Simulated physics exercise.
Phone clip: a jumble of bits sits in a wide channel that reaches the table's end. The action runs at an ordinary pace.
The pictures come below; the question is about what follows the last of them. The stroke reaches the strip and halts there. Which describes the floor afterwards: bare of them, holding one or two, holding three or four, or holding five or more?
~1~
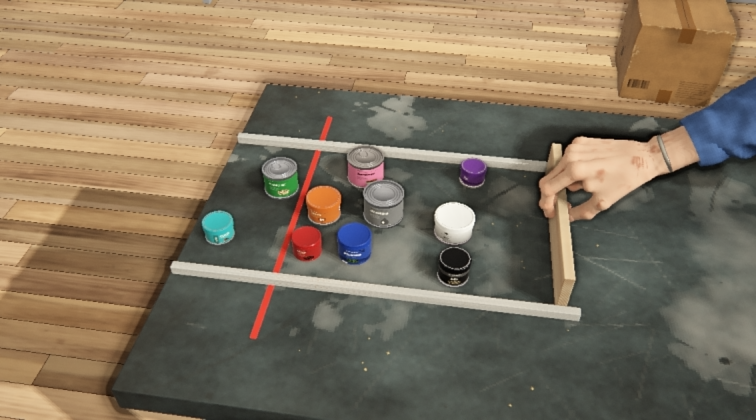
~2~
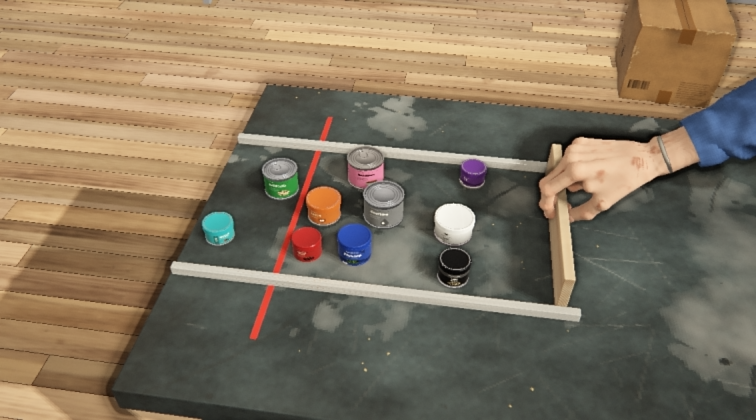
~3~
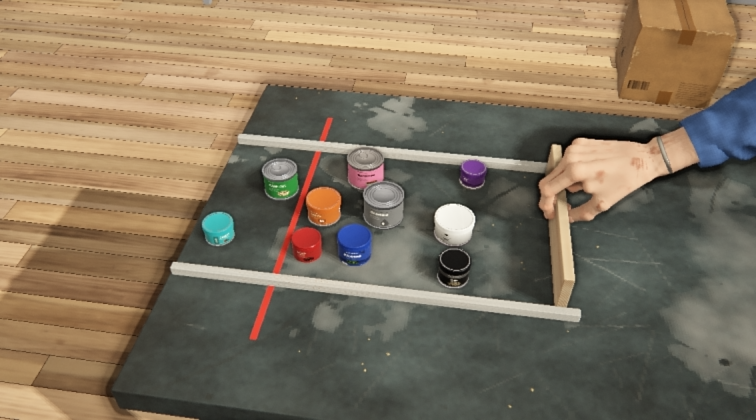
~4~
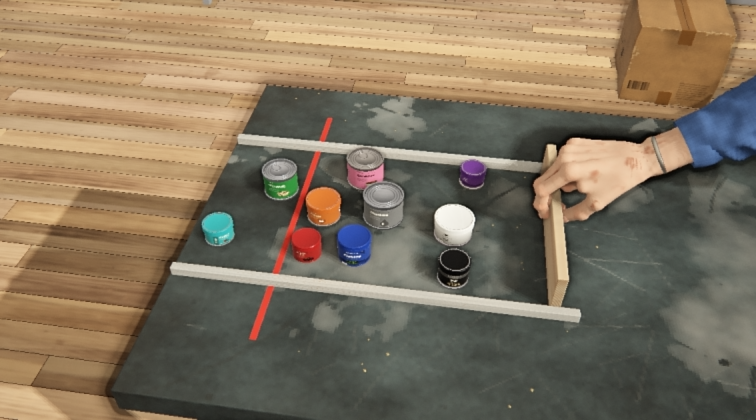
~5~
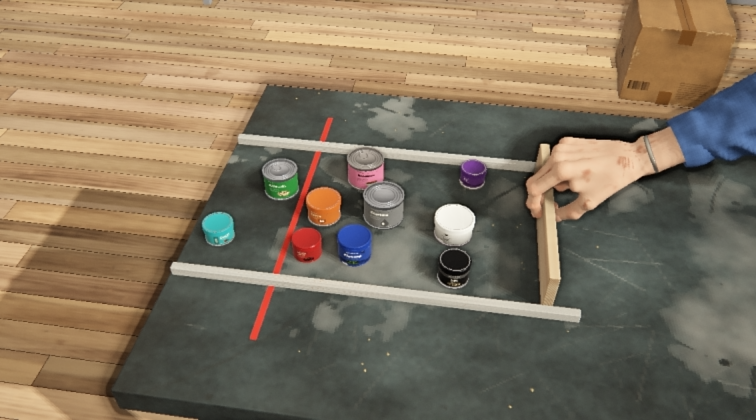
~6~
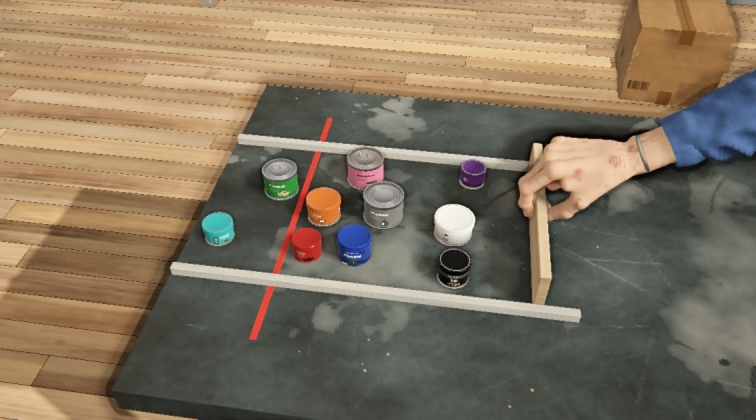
Looks like the tally of pieces that topple off is zero there.
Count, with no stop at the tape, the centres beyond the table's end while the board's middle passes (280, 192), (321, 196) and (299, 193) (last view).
Past-the-end tally - position 1: 0, position 2: 0, position 3: 0.
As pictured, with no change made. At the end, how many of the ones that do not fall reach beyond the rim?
Answer: 0.
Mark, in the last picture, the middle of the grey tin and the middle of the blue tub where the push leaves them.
Grey tin at about (282, 189), blue tub at about (249, 237).
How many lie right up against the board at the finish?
Result: 5 in all.
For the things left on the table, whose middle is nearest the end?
Turquoise pot ends nearest.
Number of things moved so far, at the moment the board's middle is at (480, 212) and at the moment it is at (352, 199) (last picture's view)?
Tally: First 1; then 8.
Soon after, none off yet; turquoise pot at rest near (219, 230); green tin at rest near (281, 180); red tub at rest near (307, 245).
After that, none off yet; turquoise pot at rest near (219, 230); green tin at rest near (281, 180); red tub displaced about its own width near (260, 245).
In the end, the number that fall off is zero.
